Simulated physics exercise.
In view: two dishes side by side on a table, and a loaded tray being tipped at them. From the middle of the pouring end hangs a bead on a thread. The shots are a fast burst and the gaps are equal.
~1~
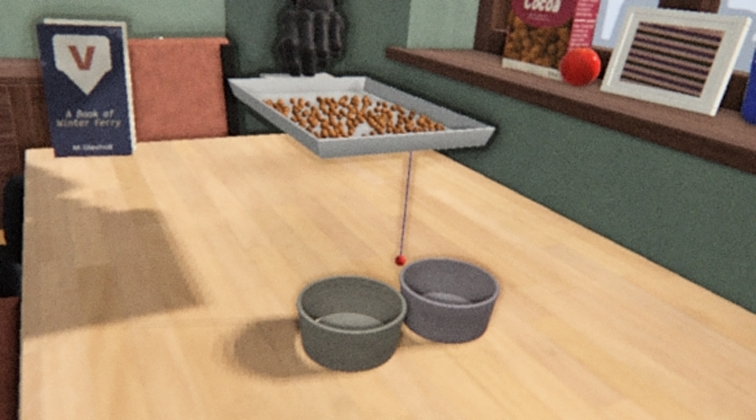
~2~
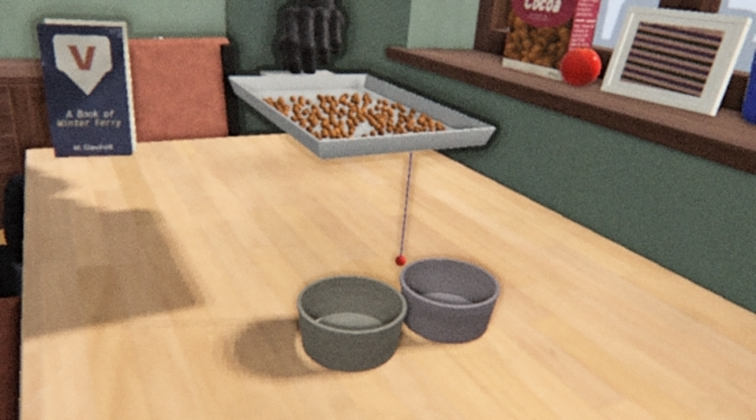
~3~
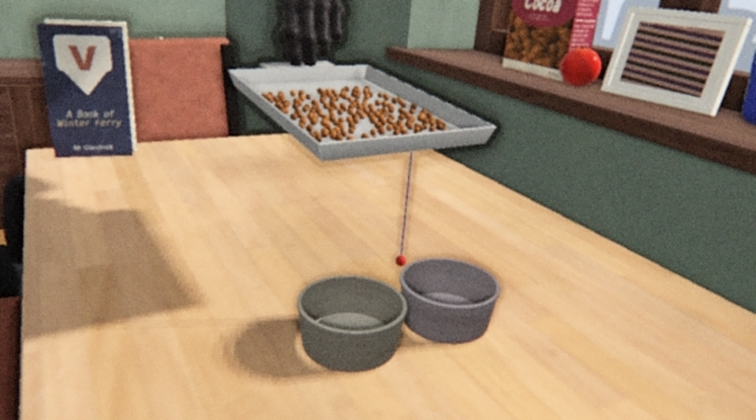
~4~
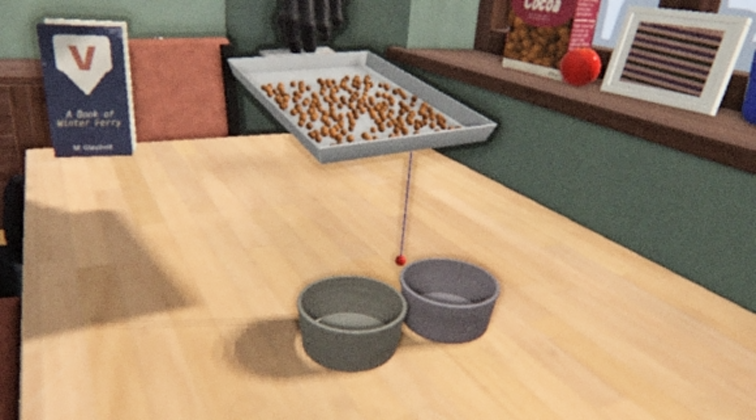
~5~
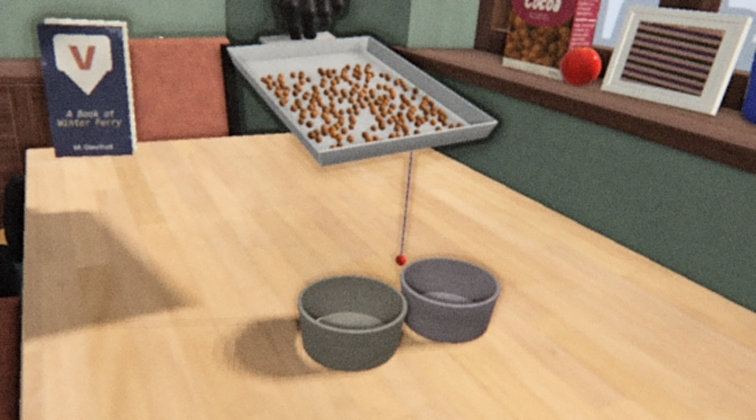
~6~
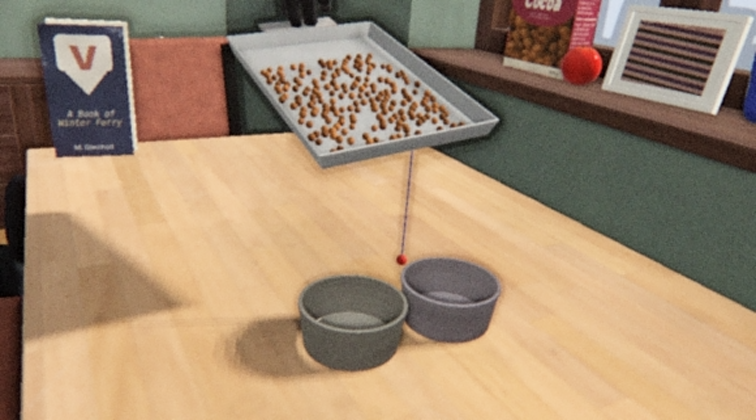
A tray of small brown balls tilts gradually, its back end rising above two dishes.
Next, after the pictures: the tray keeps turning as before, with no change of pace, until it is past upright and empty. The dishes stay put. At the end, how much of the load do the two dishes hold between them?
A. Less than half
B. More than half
B.
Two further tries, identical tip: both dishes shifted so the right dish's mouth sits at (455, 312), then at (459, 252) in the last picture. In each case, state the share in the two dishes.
Approximately 10 percent, followed by approximately 0 percent.
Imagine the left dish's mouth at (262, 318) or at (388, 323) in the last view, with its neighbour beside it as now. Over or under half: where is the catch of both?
Together the dishes get beyond half first, then less than a half.
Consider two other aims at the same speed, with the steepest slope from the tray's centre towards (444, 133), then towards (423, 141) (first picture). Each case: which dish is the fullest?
For the first place it's the right-side dish, for the second the right-side dish.
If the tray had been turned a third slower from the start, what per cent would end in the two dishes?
About 90 per cent.
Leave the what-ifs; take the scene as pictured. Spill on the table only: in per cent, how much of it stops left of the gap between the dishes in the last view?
I'd put it at close to 90 per cent.
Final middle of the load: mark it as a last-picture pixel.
Centre at rest: Close to (344, 336).
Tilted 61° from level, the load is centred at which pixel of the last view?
At about (349, 148).
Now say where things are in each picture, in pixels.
In the first frame, corners of the pouring end near (323, 138) and (487, 127), level; middle of the load near (361, 121), cereal balls; left dish near (375, 347); right dish near (476, 321); bead on its thread near (400, 261).
In the second frame, corners of the pouring end near (323, 139) and (487, 127), level; middle of the load near (362, 120).
In the third frame, corners of the pouring end near (323, 141) and (488, 125), tipped barely, lowest at the left corner; middle of the load near (362, 116).
In the fourth frame, corners of the pouring end near (322, 145) and (488, 123), tipped a little, lowest at the left corner; middle of the load near (362, 111).
In the fifth frame, corners of the pouring end near (323, 148) and (489, 120), tipped a little, lowest at the left corner; middle of the load near (363, 106).
In the sixth frame, corners of the pouring end near (323, 151) and (490, 118), tipped clearly, lowest at the left corner; middle of the load near (364, 102), near half on the move; left dish near (377, 346); right dish near (478, 320).
Shortly afterwards, tray tipped steeply; all but a few on the tray; only a few in the left dish; only a few outside both; only a few in the air.
Next, tray tipped past a quarter turn; only a few on the tray; the bulk in the left dish; a little outside both; a little in the air.
Some moments later, tray tipped past a quarter turn; the bulk in the left dish; a little outside both.
In the end, tray tipped past a quarter turn; the bulk in the left dish; none at all in the right dish; a little outside both.
